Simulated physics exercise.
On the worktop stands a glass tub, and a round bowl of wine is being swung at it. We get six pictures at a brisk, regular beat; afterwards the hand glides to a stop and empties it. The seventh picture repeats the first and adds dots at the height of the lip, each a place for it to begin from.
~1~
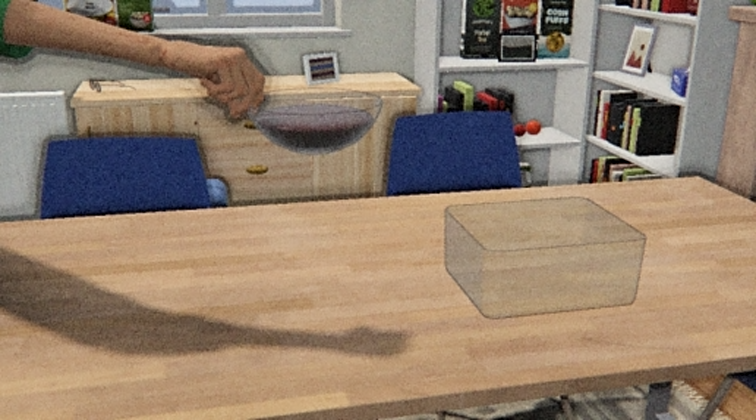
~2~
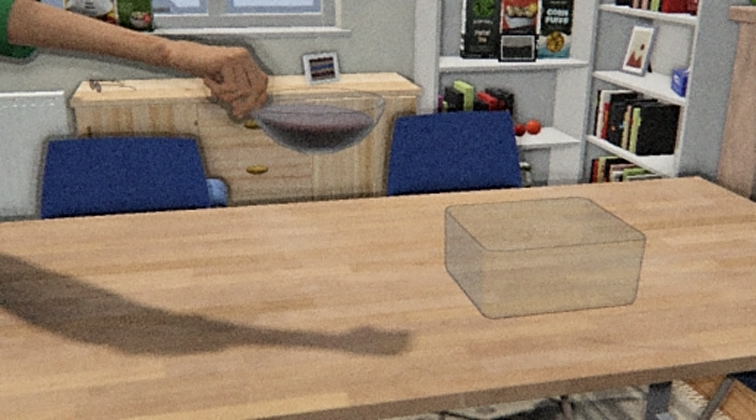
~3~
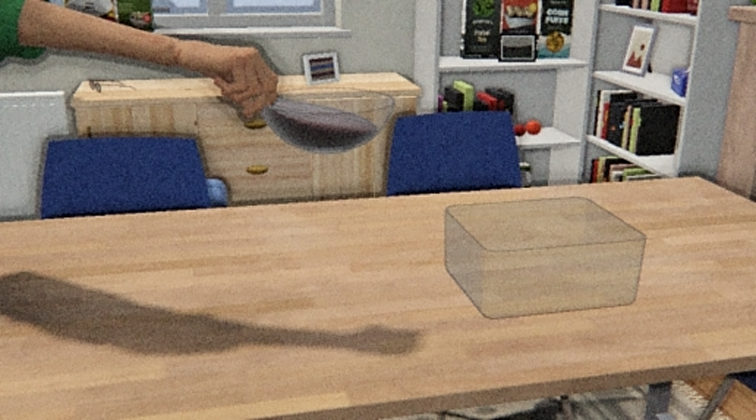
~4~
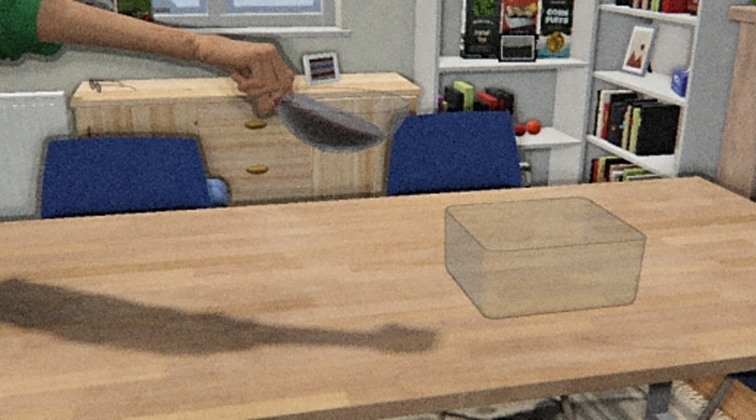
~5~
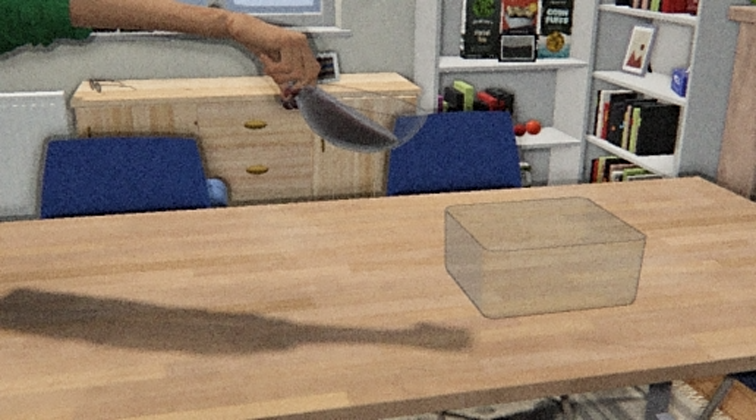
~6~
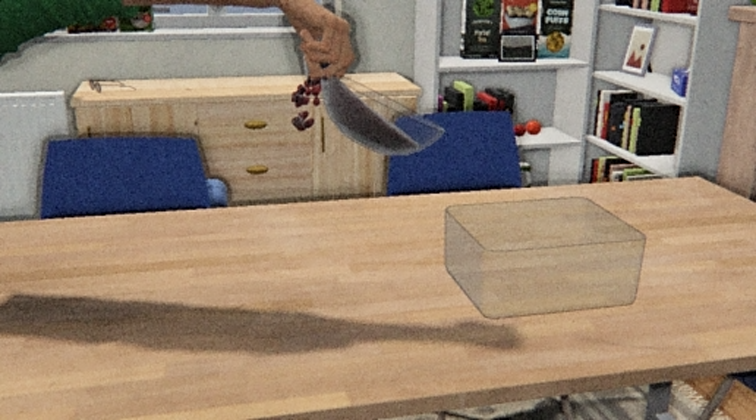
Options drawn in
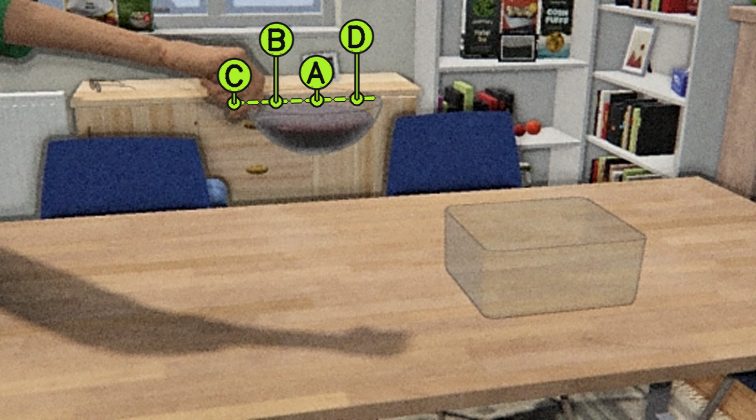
A hand moving a clear round bowl of dark wine rightwards above a wooden table, tilting it as red blobs spill beneath the hand.
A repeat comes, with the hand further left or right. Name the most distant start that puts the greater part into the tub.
Choose D.
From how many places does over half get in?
One of the four.
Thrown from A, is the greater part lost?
Yes.
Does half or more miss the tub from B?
Yes, that goes wrong.
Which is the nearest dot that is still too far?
A.
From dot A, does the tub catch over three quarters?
No.
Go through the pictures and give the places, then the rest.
In the first frame, upright, lip at (379, 97); tub from (480, 318) to (634, 302); nothing has left yet.
In the second frame, upright, lip at (382, 97); nothing has left yet.
In the third frame, upright, lip at (391, 97); nothing has left yet.
In the fourth frame, tipped about 2°, lip at (405, 99); wine is over the rim, down to (290, 99).
In the fifth frame, tipped about 12°, lip at (423, 109); wine is over the rim, down to (287, 105).
In the sixth frame, tipped about 27°, lip at (439, 126); wine is over the rim, down to (299, 126).
On the marked copy, A at (316, 100); B at (276, 101); C at (234, 103); D at (356, 98).
For dot A, about 25 % lands in the tub, 68 % falls short and 7 % goes beside or beyond.
For dot B, about 0 % lands in the tub, 98 % falls short.
For dot C, about 0 % lands in the tub, 100 % falls short.
For dot D, about 64 % lands in the tub, 27 % falls short and 9 % goes beside or beyond.
